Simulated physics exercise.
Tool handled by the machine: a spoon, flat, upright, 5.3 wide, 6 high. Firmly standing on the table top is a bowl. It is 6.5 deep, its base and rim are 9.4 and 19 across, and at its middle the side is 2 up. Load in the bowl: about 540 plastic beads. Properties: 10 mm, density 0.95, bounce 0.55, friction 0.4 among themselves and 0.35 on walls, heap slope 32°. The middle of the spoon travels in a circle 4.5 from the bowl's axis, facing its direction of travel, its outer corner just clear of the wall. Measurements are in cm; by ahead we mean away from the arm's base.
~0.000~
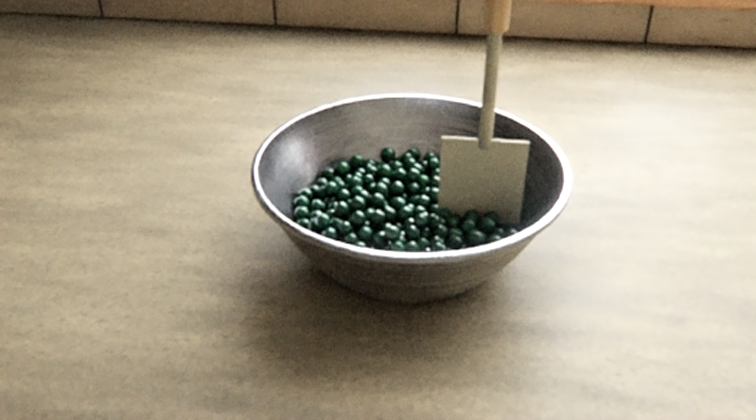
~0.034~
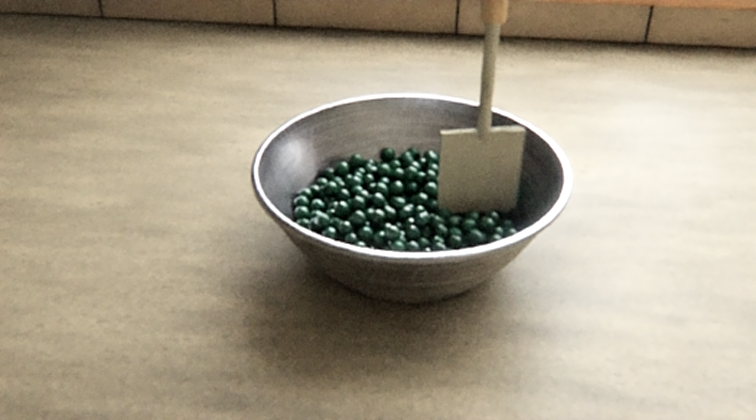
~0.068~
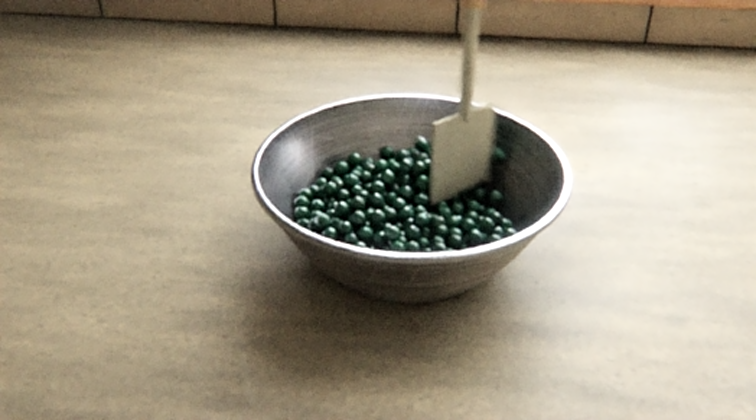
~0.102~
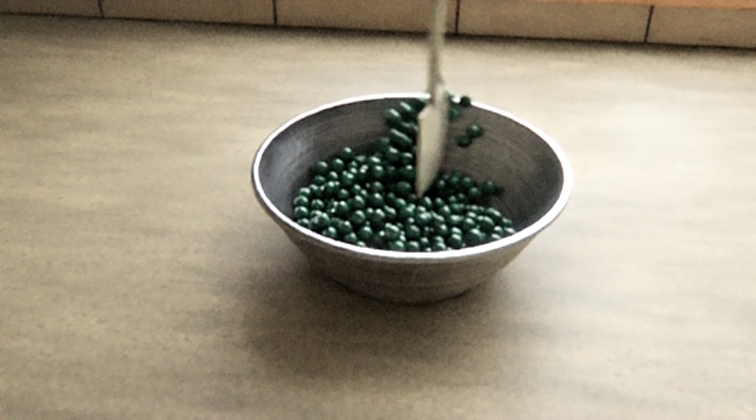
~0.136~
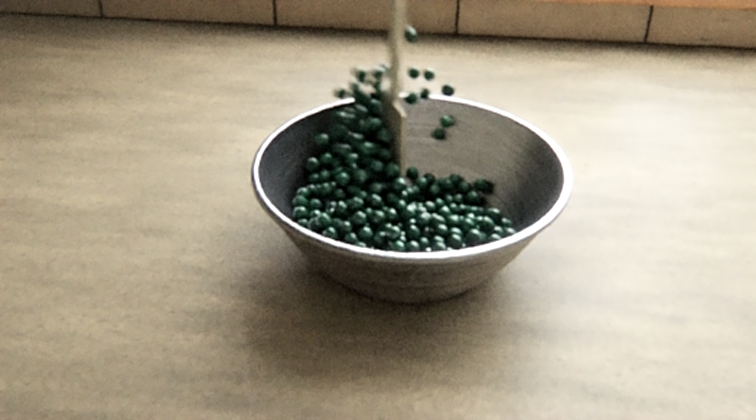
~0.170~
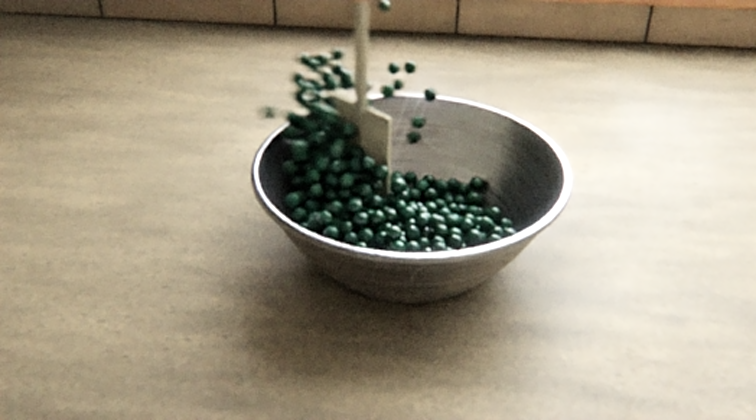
Dark green beads flew up above the rim of a metal bowl as a flat, square-bladed tool swept through them, moving from the right side around the back toward the left and pushing them into a pile.
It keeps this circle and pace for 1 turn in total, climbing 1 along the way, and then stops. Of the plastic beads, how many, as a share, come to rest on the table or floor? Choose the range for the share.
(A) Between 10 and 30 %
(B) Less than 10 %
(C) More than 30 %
Between 10 and 30 %.
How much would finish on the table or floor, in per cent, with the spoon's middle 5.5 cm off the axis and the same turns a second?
Then about 0 per cent.
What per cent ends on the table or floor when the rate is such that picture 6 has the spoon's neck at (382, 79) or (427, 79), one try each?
First try: About 15 %; second try: About 5 %.
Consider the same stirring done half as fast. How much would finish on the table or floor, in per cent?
Then roughly 5 per cent.
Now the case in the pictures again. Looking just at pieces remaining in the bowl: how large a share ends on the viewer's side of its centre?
About 50 per cent.
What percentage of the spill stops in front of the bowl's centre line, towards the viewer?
Estimate: Some 70 in a hundred.
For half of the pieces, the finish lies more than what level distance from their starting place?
About 1 centimetres.
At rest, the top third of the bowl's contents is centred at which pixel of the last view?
Close to (429, 219).
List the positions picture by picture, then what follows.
In the first frame, the spoon neck at (487, 117), 0° round; upper third of the load around (399, 209), from x 300 to 515, top at y 155; 536 in the bowl.
In the second frame, the spoon neck at (485, 108), 14° round; upper third of the load around (407, 204), from x 300 to 515, top at y 155.
In the third frame, the spoon neck at (467, 91), 45° round; upper third of the load around (406, 193), from x 300 to 510, top at y 125.
In the fourth frame, the spoon neck at (434, 80), 77° round; upper third of the load around (397, 182), from x 300 to 510, top at y 80.
In the fifth frame, the spoon neck at (395, 77), 109° round; upper third of the load around (370, 173), from x 300 to 510, top at y 35; 532 in the bowl, 4 in flight or on the tool.
In the sixth frame, the spoon neck at (361, 83), 140° round; upper third of the load around (343, 176), from x 270 to 510, top at y 5; 519 in the bowl, 17 in flight or on the tool.
After 0.26 s, 221° round, highest piece 11 above the table; 488 in the bowl, 4 on the table or floor, 44 in flight or on the tool.
After 0.34 s, 301° round, highest piece 11 above the table; 454 in the bowl, 39 on the table or floor, 43 in flight or on the tool.
After 0.58 s, 0° round, highest piece 5 above the table; 427 in the bowl, 109 on the table or floor.
After 1.28 s, 0° round, highest piece 4 above the table; 427 in the bowl, 109 on the table or floor.
In the end, 427 in the bowl, 109 on the table or floor. That is 20 % on the table or floor.
